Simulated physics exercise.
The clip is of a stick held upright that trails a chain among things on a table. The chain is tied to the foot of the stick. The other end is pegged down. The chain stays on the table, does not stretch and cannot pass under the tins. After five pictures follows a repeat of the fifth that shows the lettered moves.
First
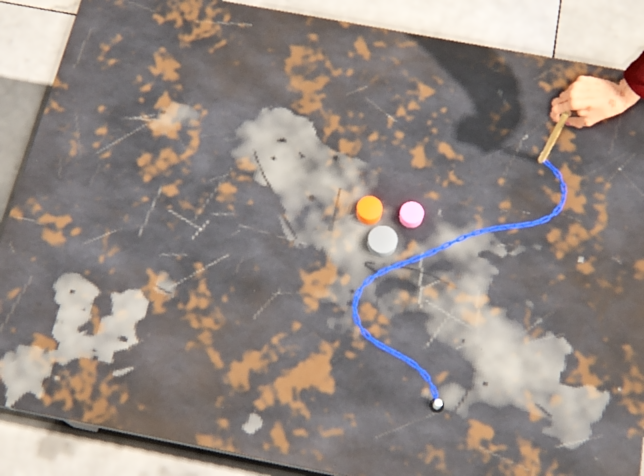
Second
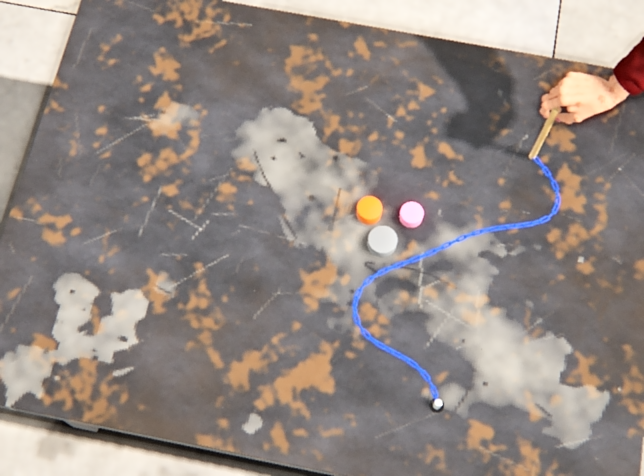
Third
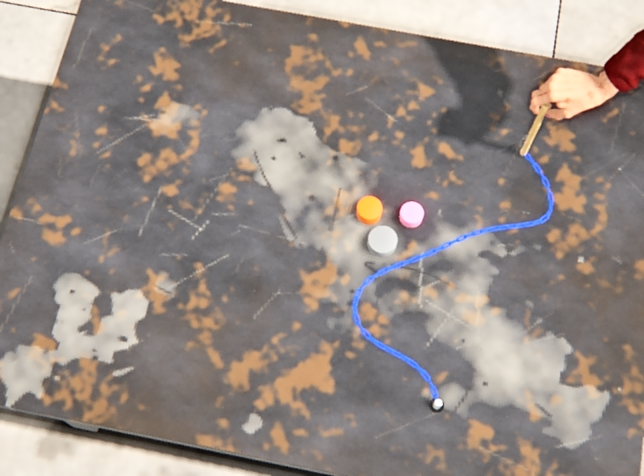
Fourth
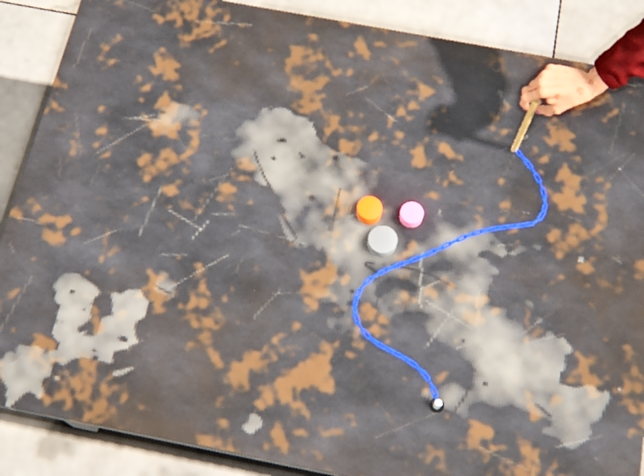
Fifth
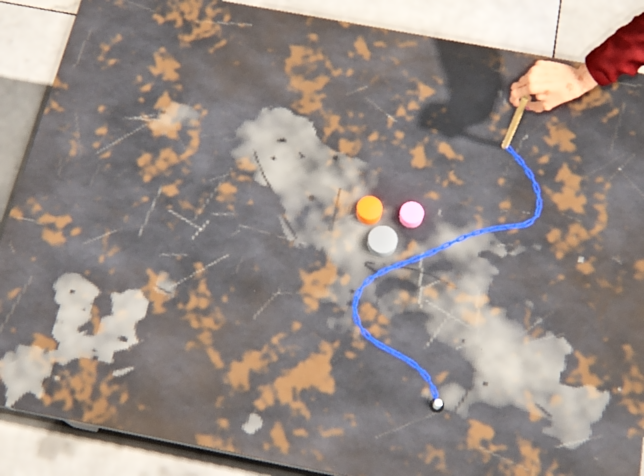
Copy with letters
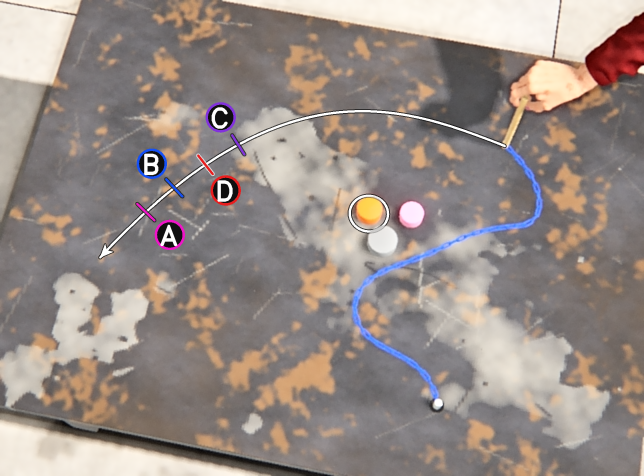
On a rust-mottled dark tabletop, a hand slides an upright stick slowly leftward, trailing a blue chain curving below three small tins.
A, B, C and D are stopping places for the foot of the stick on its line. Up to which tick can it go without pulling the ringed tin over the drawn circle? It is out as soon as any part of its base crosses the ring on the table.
It should halt at B.
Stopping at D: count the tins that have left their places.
The count is none.
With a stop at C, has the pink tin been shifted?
By then, no.
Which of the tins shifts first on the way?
Pink.
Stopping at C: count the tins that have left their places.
The count is none.
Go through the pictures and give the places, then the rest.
In the first picture, peg (438, 404); grey tin (382, 242); orange tin (369, 211).
In the second picture, orange tin (369, 211); pink tin (411, 215).
In the third picture, peg (438, 404); grey tin (382, 242).
In the fourth picture, orange tin (369, 211); pink tin (411, 215).
In the fifth picture, peg (438, 404); grey tin (382, 242); orange tin (369, 211).
On the marked copy, A at (146, 212); B at (174, 188); C at (238, 145); D at (205, 165); the ring at (369, 214); the route from (505, 146) via (282, 125) to (100, 257).
Taking B. A third of the way, foot of the stick (385, 113); orange tin (369, 211).
Two thirds of the way, foot of the stick (264, 133); orange tin (369, 211).
When it is over, foot of the stick (174, 188); orange tin (369, 211); pink tin (398, 224); the orange tin is still in its ring.
As for the rest, A drags the ringed tin to (354, 224); C is safe but short; D is safe but short.
